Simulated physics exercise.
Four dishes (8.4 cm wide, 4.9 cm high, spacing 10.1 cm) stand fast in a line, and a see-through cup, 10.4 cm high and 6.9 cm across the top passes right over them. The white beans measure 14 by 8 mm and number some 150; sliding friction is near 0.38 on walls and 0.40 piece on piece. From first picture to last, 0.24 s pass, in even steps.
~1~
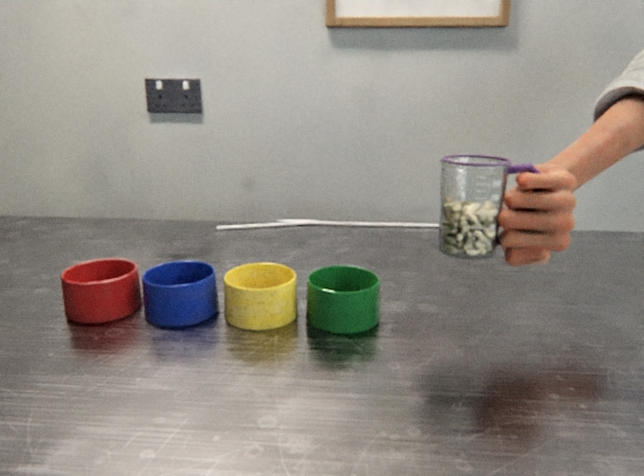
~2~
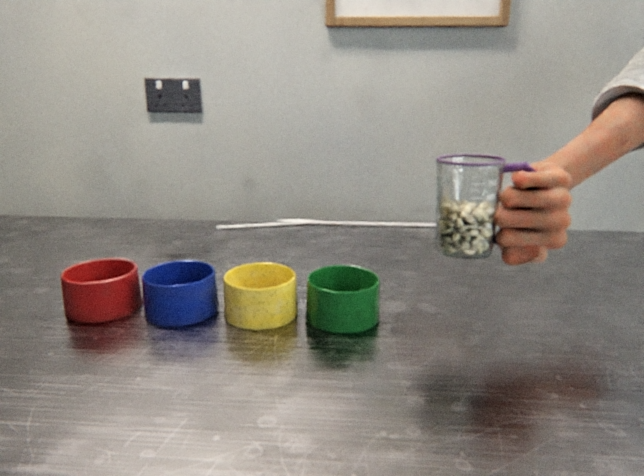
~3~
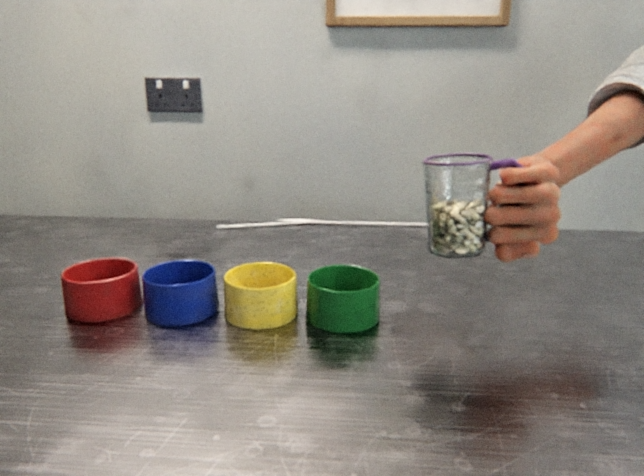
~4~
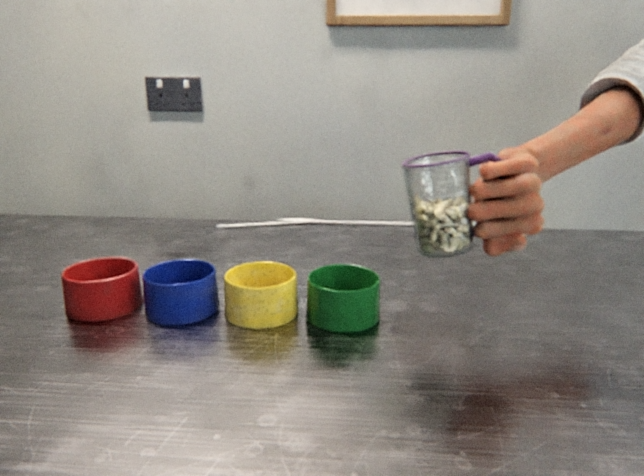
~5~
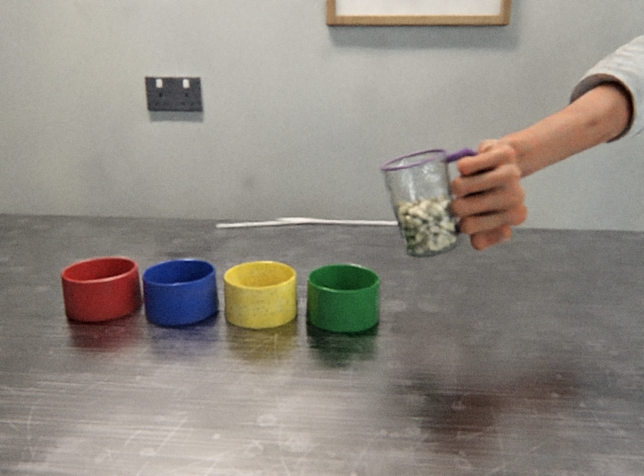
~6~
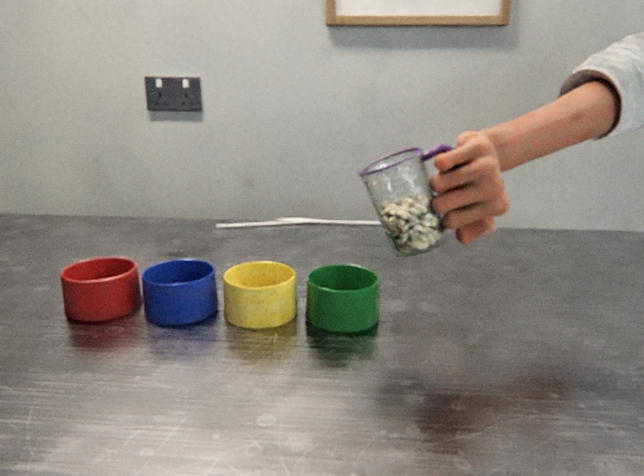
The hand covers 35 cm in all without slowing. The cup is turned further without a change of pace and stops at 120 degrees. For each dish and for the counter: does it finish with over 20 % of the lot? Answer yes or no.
Red yes, blue no, green no, yellow no, counter no.
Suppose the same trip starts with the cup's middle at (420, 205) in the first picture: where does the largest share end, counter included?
The winner: Red.
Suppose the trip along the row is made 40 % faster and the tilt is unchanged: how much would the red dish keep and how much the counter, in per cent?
In that case red 80, counter 20.
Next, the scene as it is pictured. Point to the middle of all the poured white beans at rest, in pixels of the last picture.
At about (103, 287).
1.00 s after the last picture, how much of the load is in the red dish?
About 95 per cent by then.
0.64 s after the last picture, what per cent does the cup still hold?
Some 100 per cent of the load.
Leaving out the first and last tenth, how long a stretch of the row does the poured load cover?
Some 5 cm.
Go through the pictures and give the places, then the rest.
In the first picture, cup at (471, 206), tilt 0 degrees, lip at (443, 159), moved 0.0 cm; middle of the pieces at (464, 224); green dish at (343, 279); yellow dish at (260, 276); blue dish at (179, 273); red dish at (100, 271).
In the second picture, cup at (467, 206), tilt 1 degrees, lip at (438, 160), moved 0.4 cm; middle of the pieces at (460, 224).
In the third picture, cup at (457, 205), tilt 5 degrees, lip at (425, 161), moved 1.6 cm; middle of the pieces at (452, 224).
In the fourth picture, cup at (440, 204), tilt 11 degrees, lip at (404, 164), moved 3.4 cm; middle of the pieces at (437, 223).
In the fifth picture, cup at (423, 204), tilt 17 degrees, lip at (382, 168), moved 5.3 cm; middle of the pieces at (422, 222).
In the sixth picture, cup at (405, 204), tilt 23 degrees, lip at (360, 172), moved 7.3 cm; middle of the pieces at (407, 222); green dish at (343, 278); yellow dish at (260, 275); blue dish at (179, 272); red dish at (100, 269).
Then, 0.38 s after the last picture, tilt 69 degrees; cup holds 100 %.
Then, 0.64 s after the last picture, tilt 101 degrees; cup holds 100 %.
Then, 1.00 s after the last picture, tilt 120 degrees; cup holds 5 %, red 95 %.
In the end, red 100 %, blue 0 %, green 0 %, yellow 0 %, counter 0 %.
